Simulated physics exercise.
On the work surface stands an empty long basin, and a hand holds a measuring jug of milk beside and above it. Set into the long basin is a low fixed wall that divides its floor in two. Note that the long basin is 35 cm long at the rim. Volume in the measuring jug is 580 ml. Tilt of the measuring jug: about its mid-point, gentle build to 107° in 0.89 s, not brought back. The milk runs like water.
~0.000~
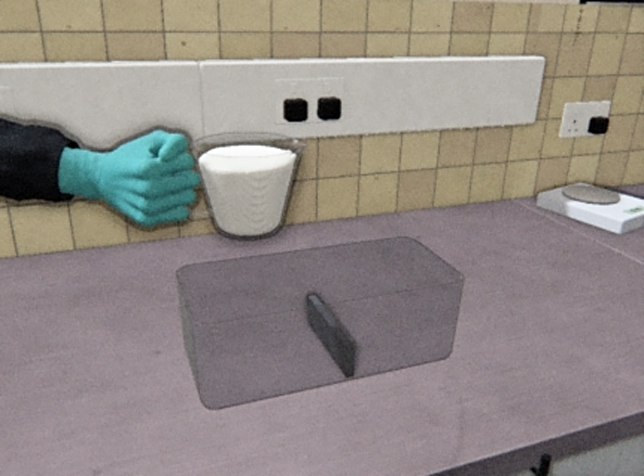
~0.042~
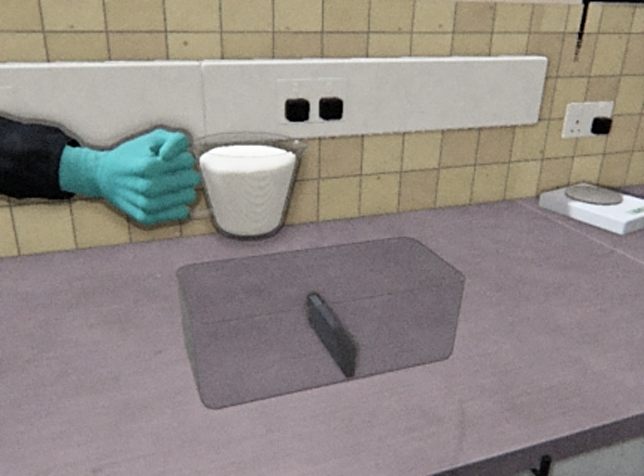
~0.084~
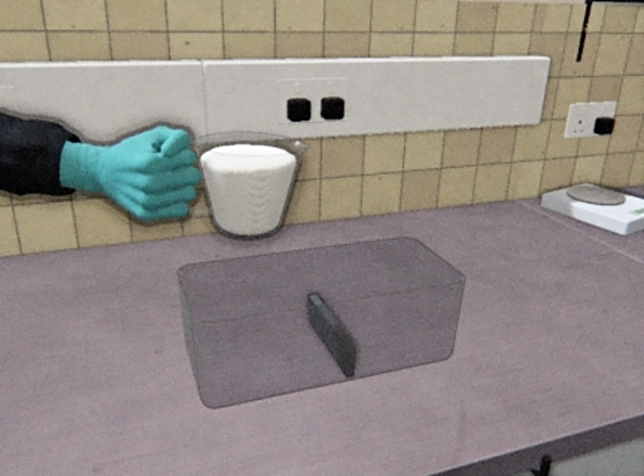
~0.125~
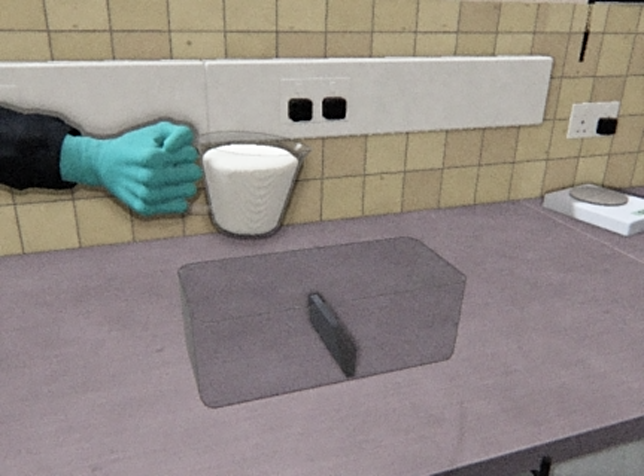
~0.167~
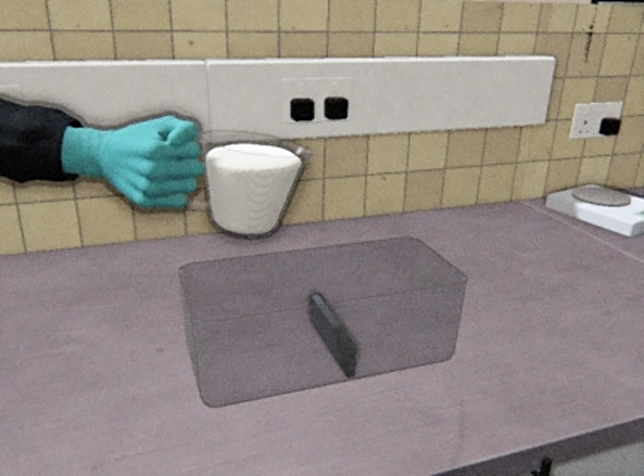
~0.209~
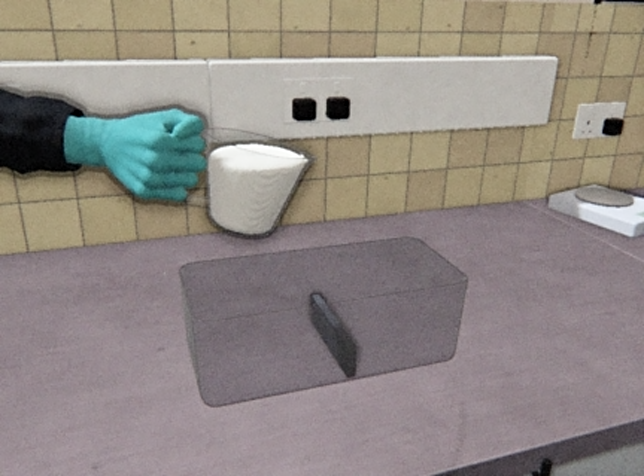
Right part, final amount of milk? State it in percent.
71 per cent.
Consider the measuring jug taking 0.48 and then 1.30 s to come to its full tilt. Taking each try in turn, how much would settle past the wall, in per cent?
Result: 45 per cent, then 80 per cent.
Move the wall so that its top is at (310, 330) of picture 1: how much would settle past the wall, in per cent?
Roughly 90 %.
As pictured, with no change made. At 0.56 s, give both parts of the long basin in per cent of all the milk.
I'd say about 0 left and about 16 right.
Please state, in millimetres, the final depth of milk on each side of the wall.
The left side settles near 6 mm and the right side near 18 mm.
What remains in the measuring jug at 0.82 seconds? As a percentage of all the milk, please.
Near 6 percent, more or less.
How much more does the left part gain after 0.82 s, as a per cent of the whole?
Roughly 12 in a hundred.
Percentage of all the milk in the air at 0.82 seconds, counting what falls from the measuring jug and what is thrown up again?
Airborne fraction: Approx. 10 %.
By 0.56 s the tilt is 75° and 58 per cent is still to pour, 0 is left of the wall and 15 right of it.
By 0.82 s the tilt is 106° and 6 per cent is still to pour, 17 is left of the wall and 67 right of it.
By 1.10 s the tilt is 107° and 0 per cent is still to pour, 28 is left of the wall and 71 right of it.
By 1.39 s the tilt is 107° and 0 per cent is still to pour, 28 is left of the wall and 71 right of it.
At rest 28 per cent lies left of the wall, 71 right of it and 1 outside.
